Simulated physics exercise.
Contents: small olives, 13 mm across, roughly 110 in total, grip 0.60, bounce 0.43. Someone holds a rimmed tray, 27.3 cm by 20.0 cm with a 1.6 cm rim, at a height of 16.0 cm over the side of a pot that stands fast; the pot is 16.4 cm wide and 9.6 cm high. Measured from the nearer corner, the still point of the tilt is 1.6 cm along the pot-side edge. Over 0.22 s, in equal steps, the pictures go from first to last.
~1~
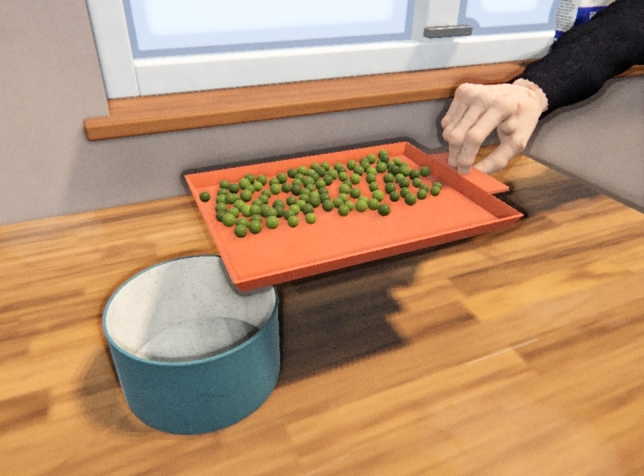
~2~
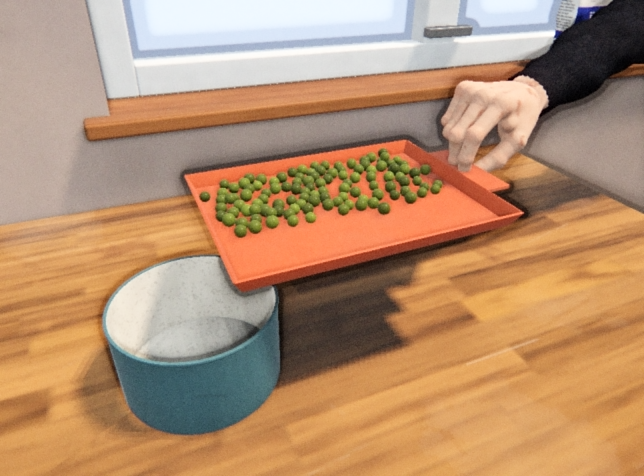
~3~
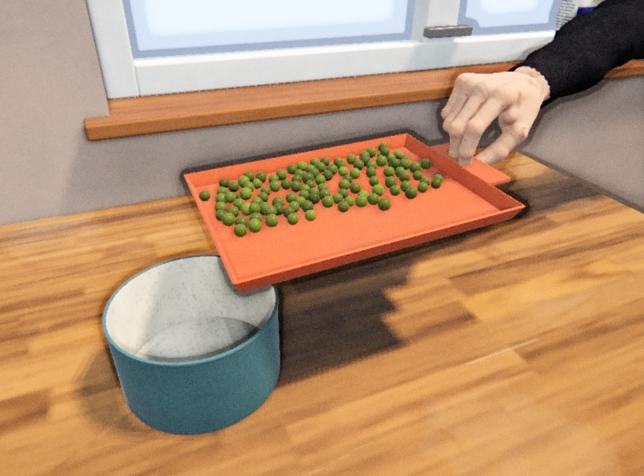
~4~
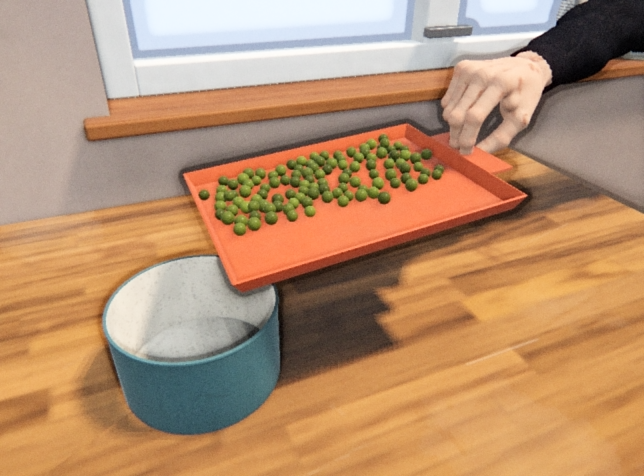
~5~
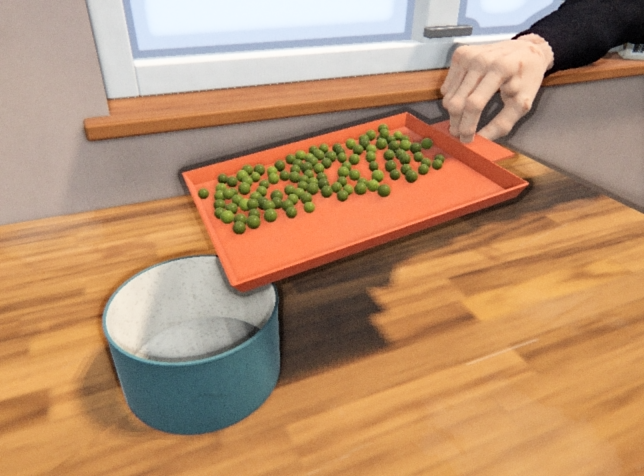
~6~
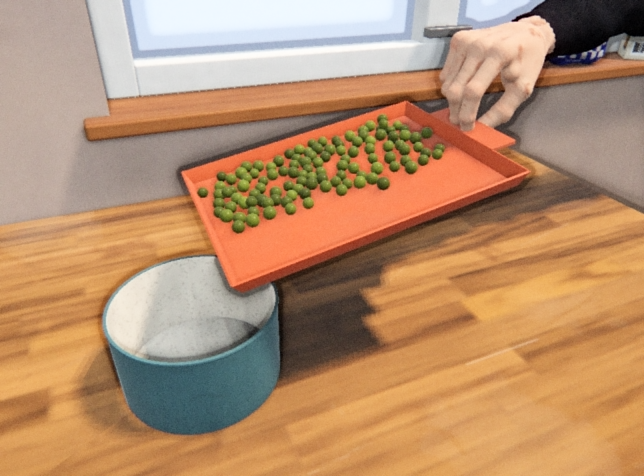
A red tray of small green olives tilts slightly as a hand raises its right side.
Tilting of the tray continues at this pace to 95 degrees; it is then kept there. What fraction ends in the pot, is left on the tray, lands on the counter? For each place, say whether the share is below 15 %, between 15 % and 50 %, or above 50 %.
As I see it, pot: Looks set for the better part; tray: Looks set for a minimal amount; counter: Looks set for a partial amount.
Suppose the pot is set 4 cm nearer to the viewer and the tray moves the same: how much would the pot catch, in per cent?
With that change it comes to something like 80 in a hundred.
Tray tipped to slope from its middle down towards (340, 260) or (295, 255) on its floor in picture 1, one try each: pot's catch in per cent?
Around 0 % for the first direction, around 10 % for the second.
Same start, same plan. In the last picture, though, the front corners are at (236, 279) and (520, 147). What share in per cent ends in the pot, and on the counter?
Final per cent - pot 75, counter 25.
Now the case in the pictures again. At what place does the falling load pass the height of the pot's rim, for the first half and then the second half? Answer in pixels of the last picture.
First half close to (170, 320), second half close to (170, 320).
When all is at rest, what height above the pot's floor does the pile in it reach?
Around 3.0 cm above the floor.
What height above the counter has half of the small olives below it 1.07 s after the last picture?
Roughly 16 centimetres, give or take.
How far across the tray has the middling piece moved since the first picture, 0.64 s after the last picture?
Roughly 9 cm.
Then, 0.64 s after the last picture, tilt 50 degrees; the tray holds 100 %, the pot 0 %.
Then, 1.07 s after the last picture, tilt 77 degrees; the tray holds 50 %, the pot 25 %.
Then, 1.57 s after the last picture, tilt 95 degrees; the tray holds 0 %, the pot 80 %.
In the end, pot 80 %, tray 0 %, counter 20 %.
